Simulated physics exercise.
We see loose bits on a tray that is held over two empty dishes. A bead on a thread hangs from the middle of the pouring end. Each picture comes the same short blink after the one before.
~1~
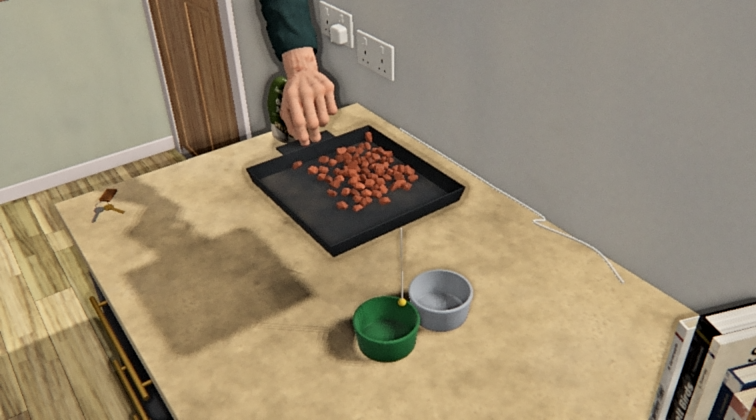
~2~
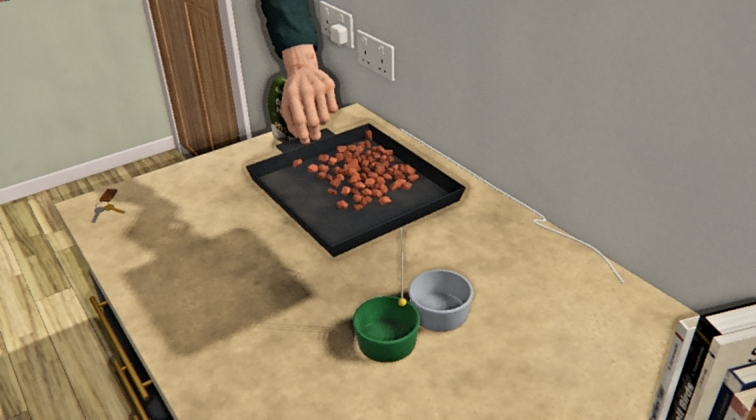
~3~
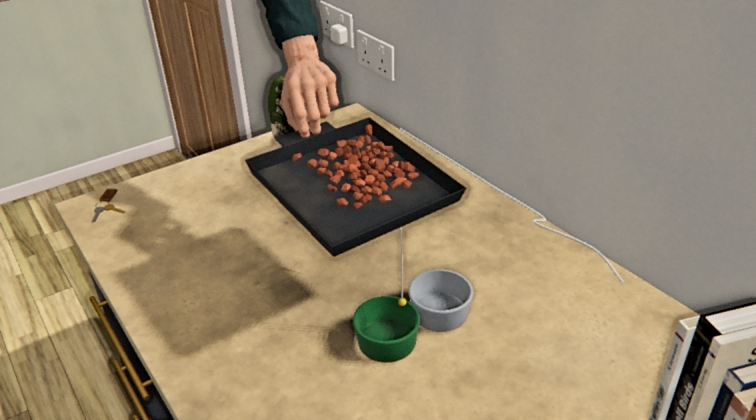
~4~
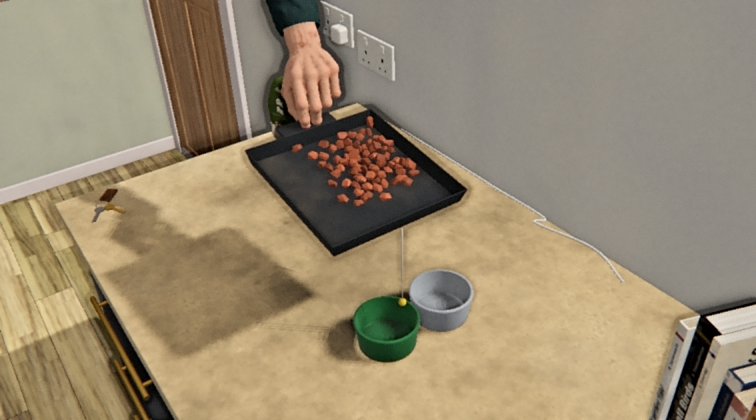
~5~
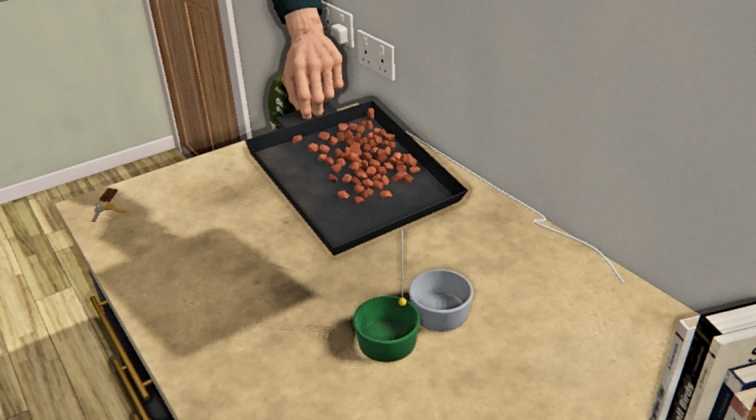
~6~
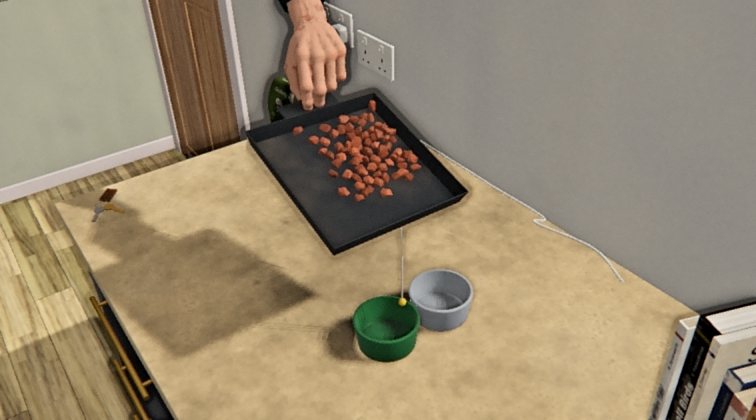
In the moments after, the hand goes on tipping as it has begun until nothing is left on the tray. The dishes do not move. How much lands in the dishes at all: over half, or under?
Together they catch under half.
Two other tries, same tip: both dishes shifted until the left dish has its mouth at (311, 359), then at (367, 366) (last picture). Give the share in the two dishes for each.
In turn 0 and 30 in a hundred.
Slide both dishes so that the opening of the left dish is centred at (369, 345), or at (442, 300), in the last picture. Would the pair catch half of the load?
One: Less than half. Two: Under half.
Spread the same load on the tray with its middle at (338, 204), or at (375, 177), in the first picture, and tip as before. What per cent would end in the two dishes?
First some 10, then 10 per cent.
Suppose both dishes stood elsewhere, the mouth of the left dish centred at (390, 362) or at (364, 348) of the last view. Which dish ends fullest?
First the dish on the right, then right.
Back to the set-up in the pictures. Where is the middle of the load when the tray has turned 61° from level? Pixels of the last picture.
Near (430, 201).
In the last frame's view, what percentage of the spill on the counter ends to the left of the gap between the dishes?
Close to 10 per cent.
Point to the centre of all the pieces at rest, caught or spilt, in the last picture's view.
At about (469, 355).
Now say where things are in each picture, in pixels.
The first frame shows corners of the pouring end at (332, 242) and (460, 187), level; middle of the load at (365, 172), bits of crushed brick; left dish at (406, 346); right dish at (460, 316); bead on its thread at (402, 302).
The second frame shows corners of the pouring end at (333, 243) and (460, 187), level; middle of the load at (365, 171).
The third frame shows corners of the pouring end at (333, 243) and (461, 187), tipped barely, level across its low end; middle of the load at (366, 167).
The fourth frame shows corners of the pouring end at (334, 243) and (462, 188), tipped a little, level across its low end; middle of the load at (366, 162).
The fifth frame shows corners of the pouring end at (335, 243) and (462, 189), tipped a little, level across its low end; middle of the load at (367, 157).
The sixth frame shows corners of the pouring end at (336, 244) and (463, 190), tipped clearly, level across its low end; middle of the load at (368, 152); left dish at (406, 346); right dish at (460, 316).
Soon, tray tipped steeply; nearly all on the tray; a stray few in the air.
A while on, tray tipped right over; about two thirds on the tray; a stray few in the right dish; about a quarter outside both; a small part in the air.
Towards the end, tray tipped past a quarter turn; about a quarter in the right dish; most outside both.
Finally, tray tipped past a quarter turn; none in the left dish; about a quarter in the right dish; most outside both.
